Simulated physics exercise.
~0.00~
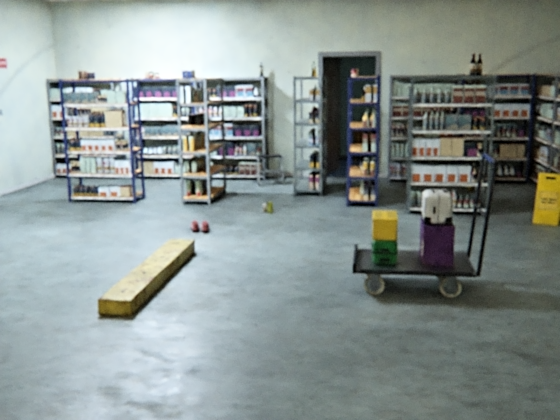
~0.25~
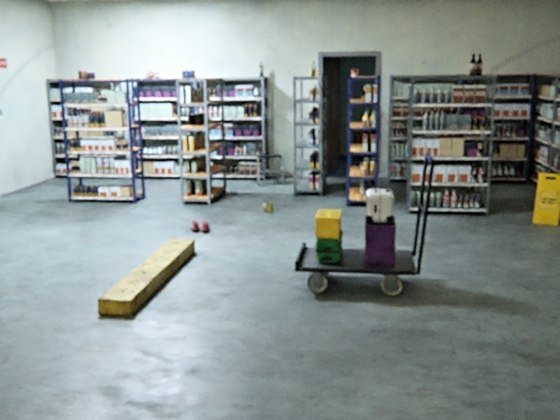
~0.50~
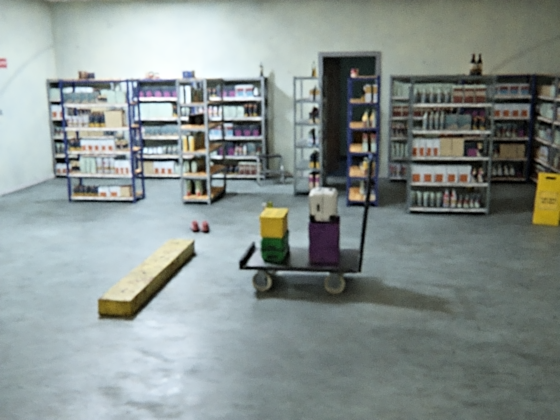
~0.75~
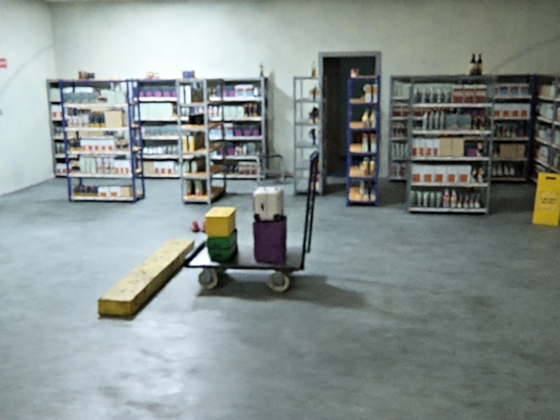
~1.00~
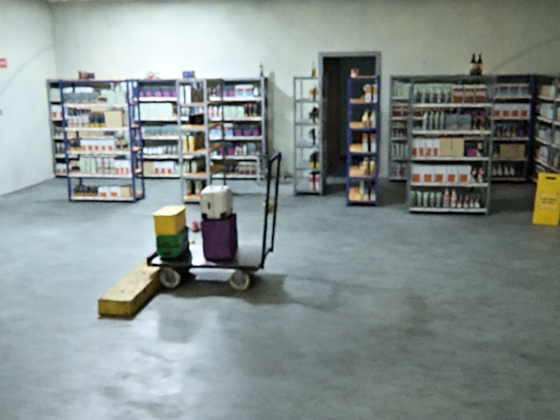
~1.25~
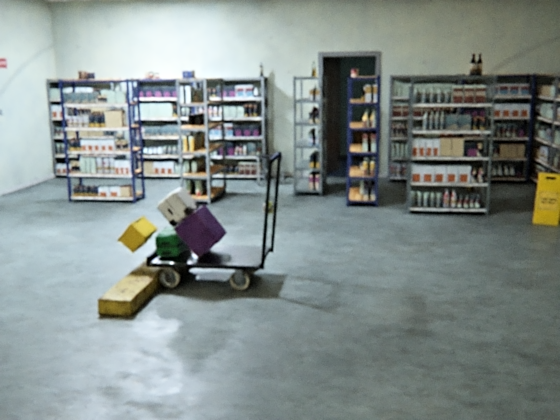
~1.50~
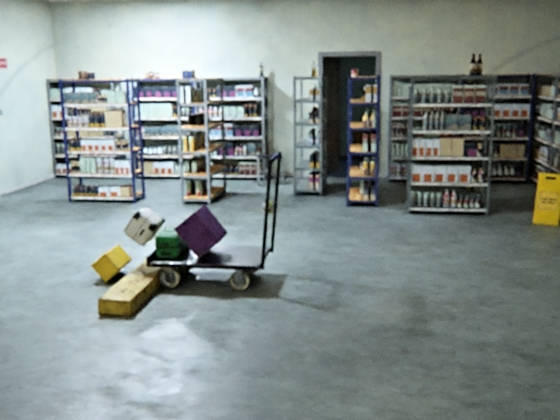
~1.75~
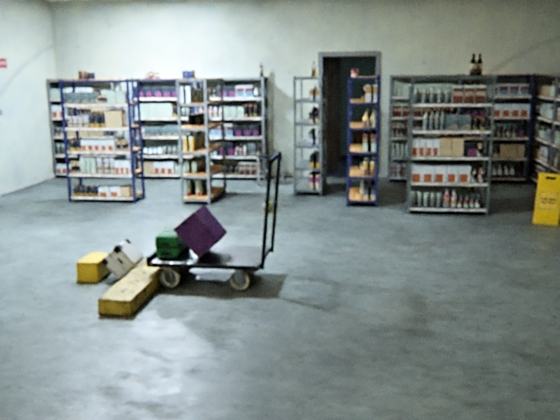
Trolley rolling left into a low yellow kerb and stopping, yellow and white boxes tumbling off, purple leaning on green aboard.
